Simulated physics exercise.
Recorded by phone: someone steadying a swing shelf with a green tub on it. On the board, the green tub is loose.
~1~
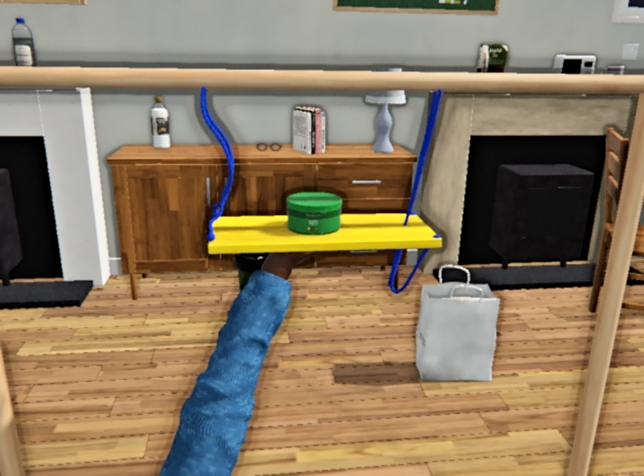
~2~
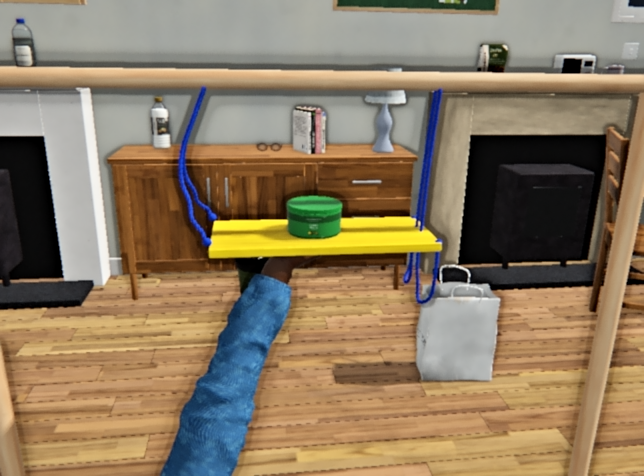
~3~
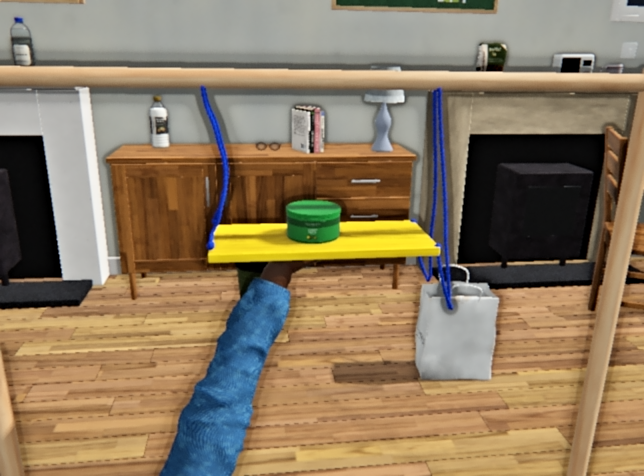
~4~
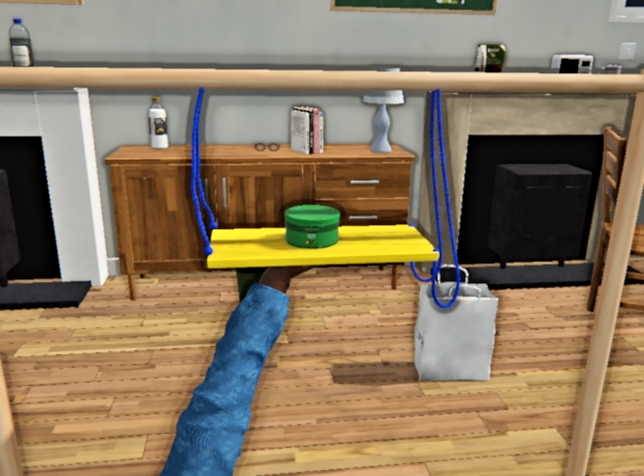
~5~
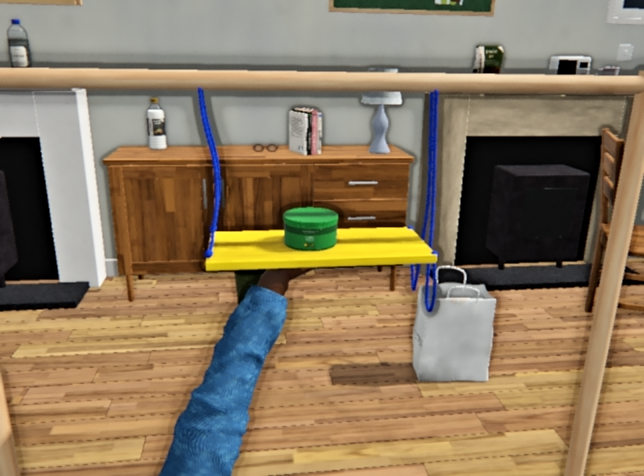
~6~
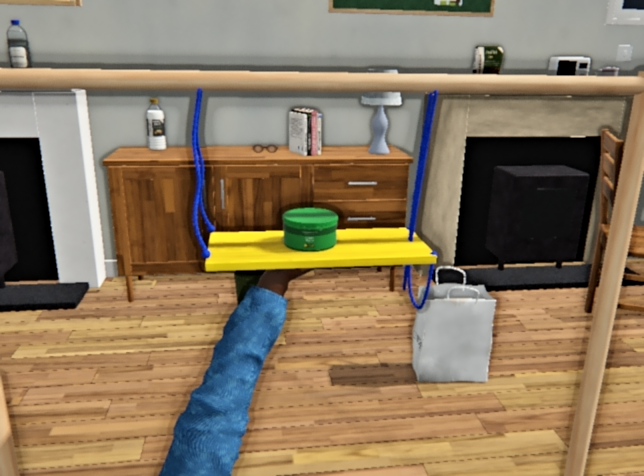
In a wood-floored room with two fireplaces, seen from the front at a steady view, a wooden sideboard stands against a grey wall. Under a pale horizontal bar, a blue-sleeved arm holds up a yellow board carrying a green tub, with blue cords at both ends and a pale bag at right. The board and tub sink slightly together while the cords sway and shift, the right one hanging in a loop.
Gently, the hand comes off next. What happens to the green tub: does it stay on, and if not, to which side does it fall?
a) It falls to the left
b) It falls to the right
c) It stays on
Option b: It falls to the right.
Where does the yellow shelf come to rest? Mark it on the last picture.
It ends at (293, 311).
Then, 0.40 s past the final frame, board tipped 15° down to the right; tub sliding near (404, 276).
Then, 0.96 s past the final frame, board tipped 40° down to the right; tub on the floor.
Then, 1.48 s past the final frame, board tipped 41° down to the right; tub on the floor.
When it is over, board tipped 39° down to the right; tub on the floor. The green tub tumbles from the right end.
